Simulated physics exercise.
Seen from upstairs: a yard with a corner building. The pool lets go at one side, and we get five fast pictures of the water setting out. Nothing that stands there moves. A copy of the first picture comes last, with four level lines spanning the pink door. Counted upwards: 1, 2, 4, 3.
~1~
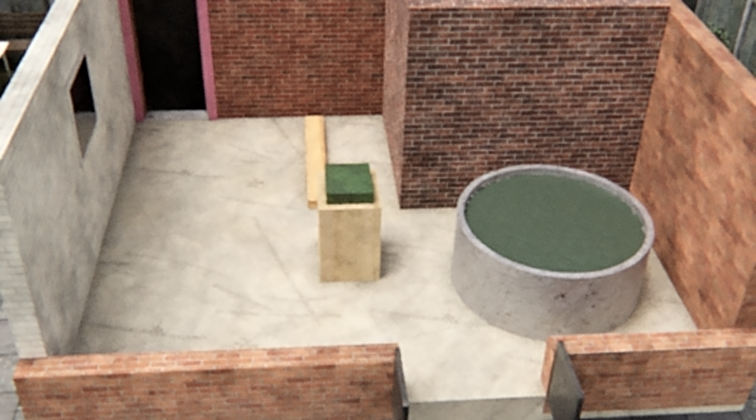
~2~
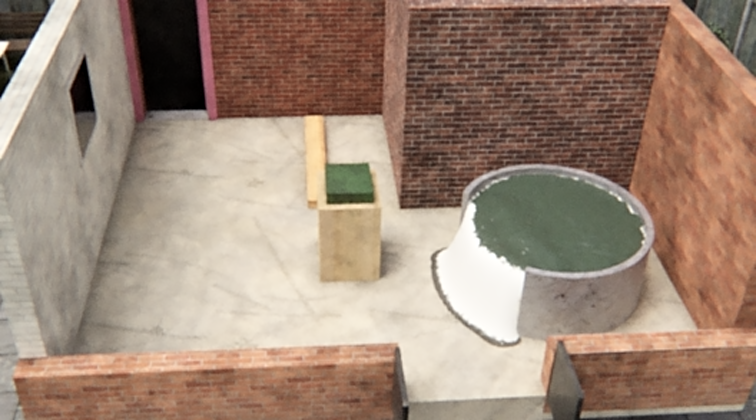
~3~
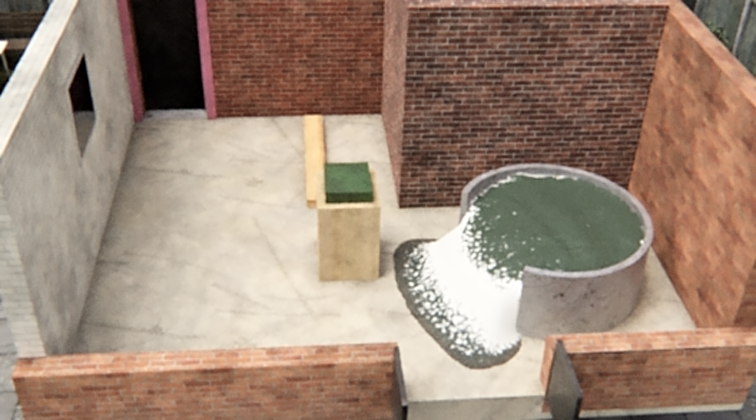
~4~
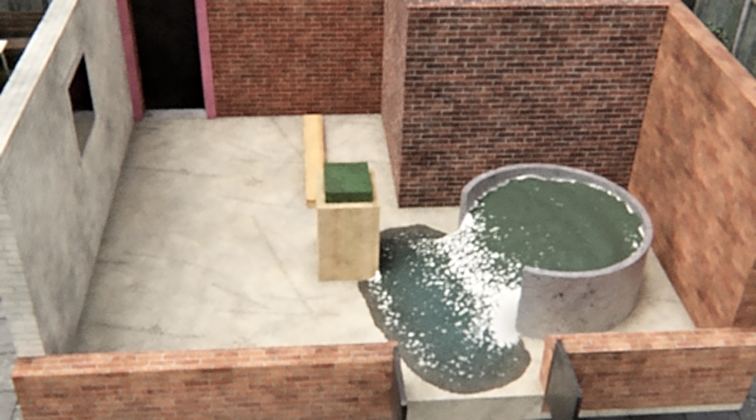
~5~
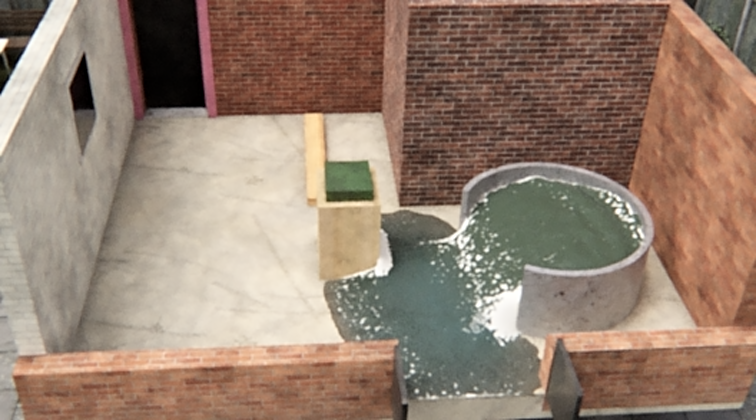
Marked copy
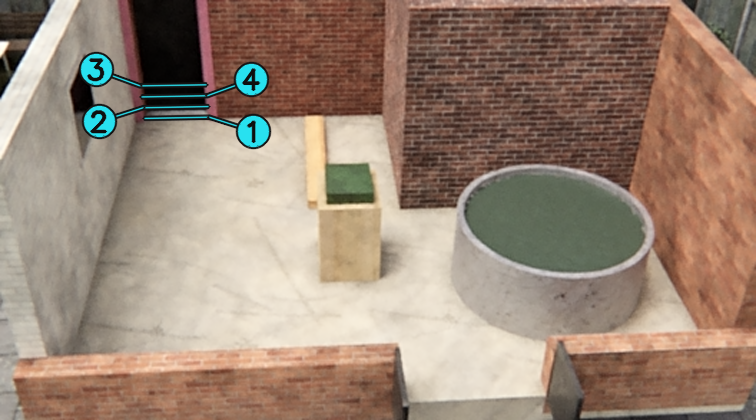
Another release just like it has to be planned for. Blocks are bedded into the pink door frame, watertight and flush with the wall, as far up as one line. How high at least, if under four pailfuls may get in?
The answer is height 2.
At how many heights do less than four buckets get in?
Three of the four.
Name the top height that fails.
Here it is height 1.
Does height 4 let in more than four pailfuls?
No, that is safe.
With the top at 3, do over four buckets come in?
No.
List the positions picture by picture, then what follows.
In the first frame, water in the pool at rest, its middle at (553, 222); foot of the pink doorway at (177, 120); open gate at (474, 335).
In the second frame, 2 % of the ground under water, visible out to (447, 251).
In the third frame, 5 % of the ground under water, visible out to (411, 244).
In the fourth frame, 11 % of the ground under water, visible out to (391, 245).
In the fifth frame, 16 % of the ground under water, visible out to (422, 218).
In cyan, 1 at (177, 117); 2 at (175, 107); 3 at (173, 85); 4 at (174, 96); from the bottom up 1, 2, 4, 3.
With 1, dozens of bucketfuls pour in.
With 2, a bucket or two gets in.
With 3, nothing gets over.
With 4, nothing gets over.
